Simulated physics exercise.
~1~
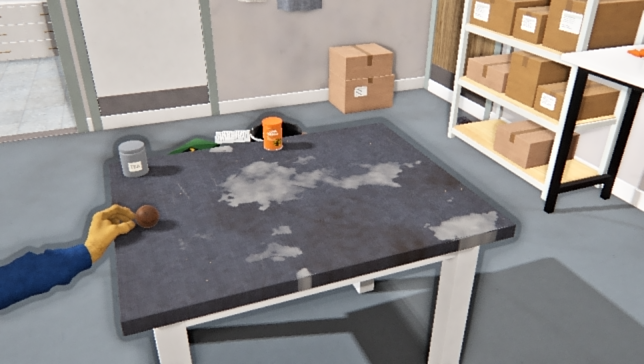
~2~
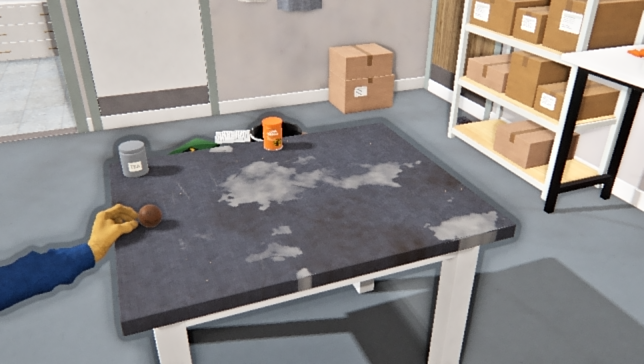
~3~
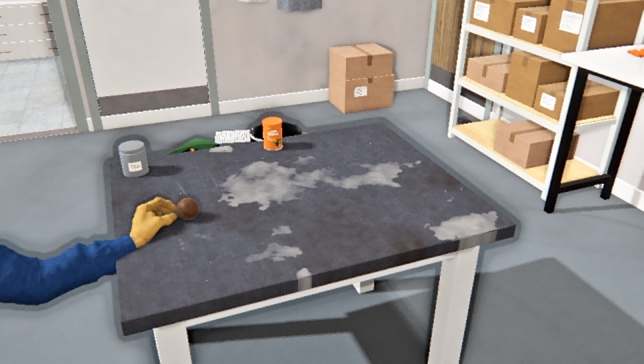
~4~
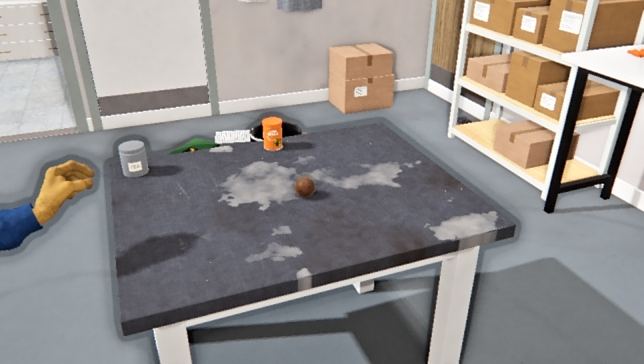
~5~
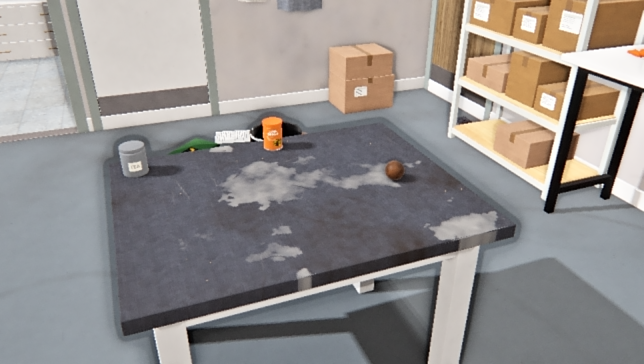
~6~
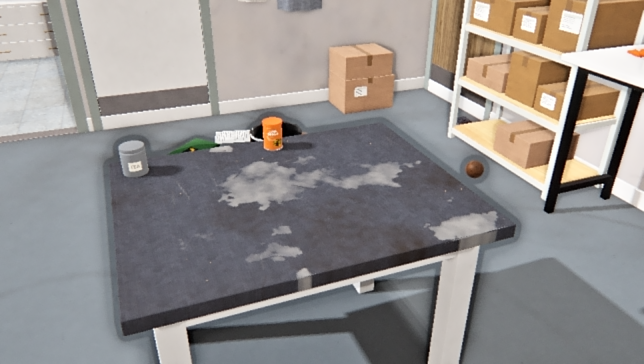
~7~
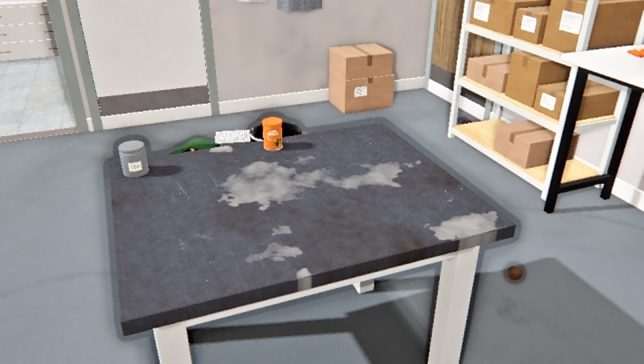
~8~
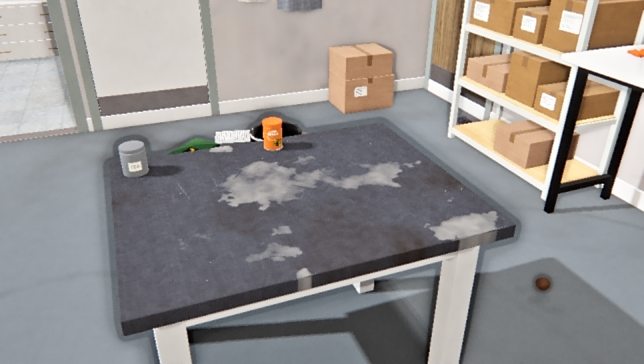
In a storeroom with boxes on shelves, a gloved hand pushes a small brown ball rightward across a dark, worn table, then lets go and withdraws. The ball rolls past a grey jar and an orange tin, drops off the right side, and ends on the floor.
